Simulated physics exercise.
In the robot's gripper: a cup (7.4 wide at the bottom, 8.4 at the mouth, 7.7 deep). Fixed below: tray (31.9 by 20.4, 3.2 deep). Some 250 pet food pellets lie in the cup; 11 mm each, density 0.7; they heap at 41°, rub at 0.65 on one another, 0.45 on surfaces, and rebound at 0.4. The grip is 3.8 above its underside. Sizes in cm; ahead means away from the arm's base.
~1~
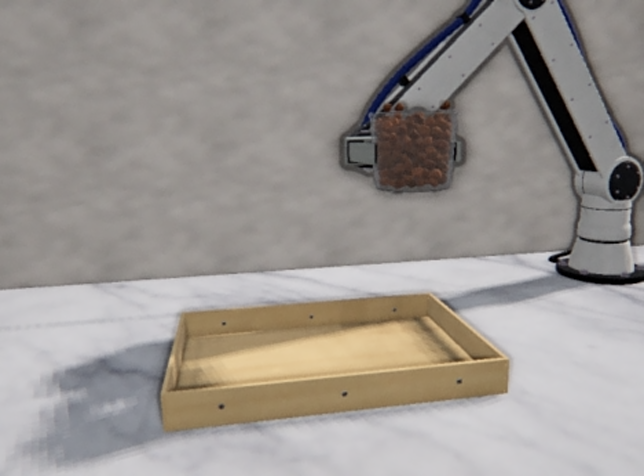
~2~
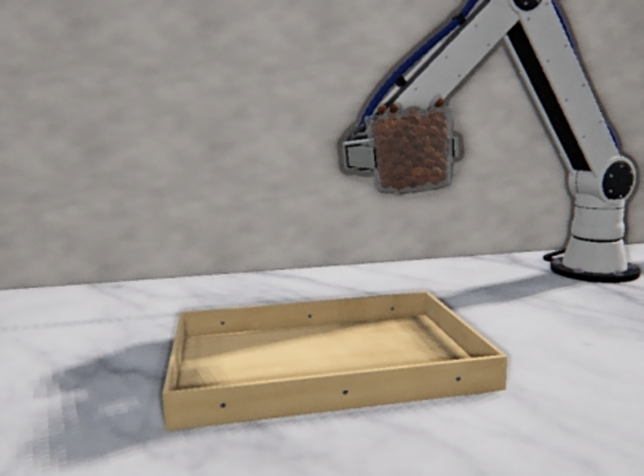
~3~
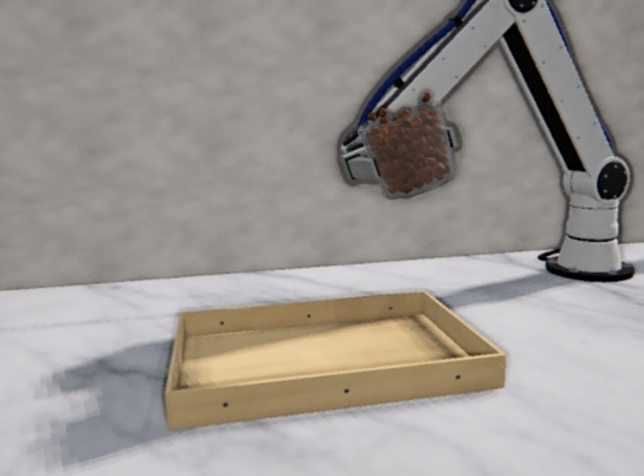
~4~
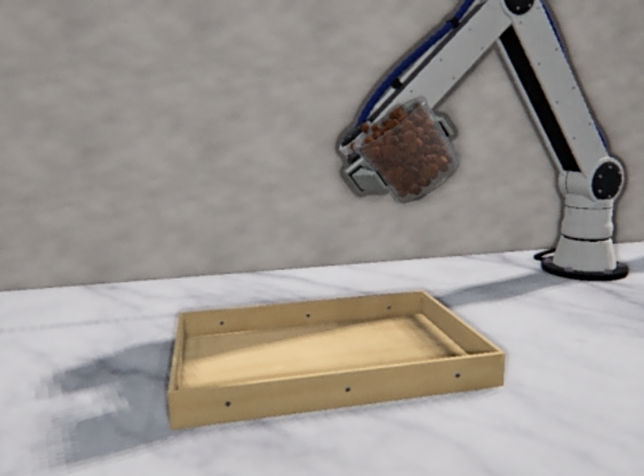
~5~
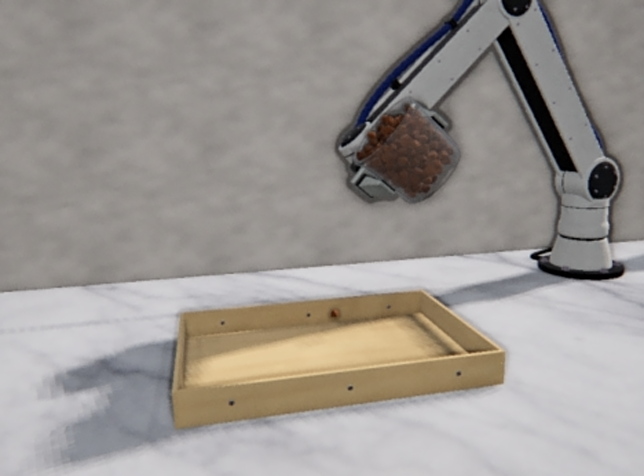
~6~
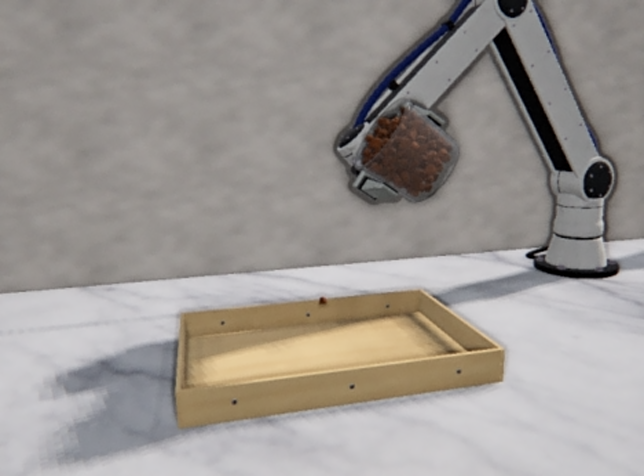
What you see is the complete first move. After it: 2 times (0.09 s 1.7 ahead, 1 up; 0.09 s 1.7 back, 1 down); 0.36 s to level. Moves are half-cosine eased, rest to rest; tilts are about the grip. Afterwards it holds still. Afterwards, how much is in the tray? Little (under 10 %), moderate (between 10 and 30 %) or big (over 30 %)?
Share in the tray: Moderate (between 10 and 30 %).
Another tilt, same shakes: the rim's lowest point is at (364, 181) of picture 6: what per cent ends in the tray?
Some 40 per cent.
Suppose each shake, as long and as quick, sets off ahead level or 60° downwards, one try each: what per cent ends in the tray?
About 10 and 5 per cent.
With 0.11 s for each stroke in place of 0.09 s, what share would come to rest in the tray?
It would be near 10 per cent.
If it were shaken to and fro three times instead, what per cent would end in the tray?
In that case some 25 per cent.
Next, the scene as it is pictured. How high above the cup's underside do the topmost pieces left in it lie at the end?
Some 8.5 cm.
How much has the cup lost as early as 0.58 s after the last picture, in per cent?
Near 15 per cent so far.
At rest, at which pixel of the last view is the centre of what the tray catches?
Around (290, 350).
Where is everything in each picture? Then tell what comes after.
In the first picture, cup middle at (413, 152), level; upper third of the load around (412, 128), from x 380 to 450, top at y 105; 253 in the cup.
In the second picture, cup middle at (411, 152), tilted 5° forward; upper third of the load around (411, 129), from x 375 to 445, top at y 105.
In the third picture, cup middle at (410, 152), tilted 19° forward; upper third of the load around (407, 131), from x 370 to 445, top at y 100.
In the fourth picture, cup middle at (409, 153), tilted 36° forward; upper third of the load around (409, 133), from x 355 to 450, top at y 110; 252 in the cup, 1 in flight or on a rim.
In the fifth picture, cup middle at (409, 154), tilted 50° forward; upper third of the load around (408, 134), from x 335 to 450, top at y 110; 252 in the cup, 1 in the tray.
In the sixth picture, cup middle at (409, 154), tilted 55° forward; upper third of the load around (406, 136), from x 325 to 445, top at y 110; 252 in the cup, 1 in the tray.
Then, 0.29 s later, tilted 55° forward, highest piece 27 above the table; 235 in the cup, 5 in the tray, 13 in flight or on a rim.
Then, 0.58 s later, tilted 19° forward, highest piece 27 above the table; 210 in the cup, 37 in the tray, 6 in flight or on a rim.
Then, 0.92 s later, level, highest piece 27 above the table; 210 in the cup, 43 in the tray.
Then, 1.97 s later, level, highest piece 27 above the table; 210 in the cup, 43 in the tray.
At rest, 210 in the cup, 43 in the tray. That is 17 % in the tray.
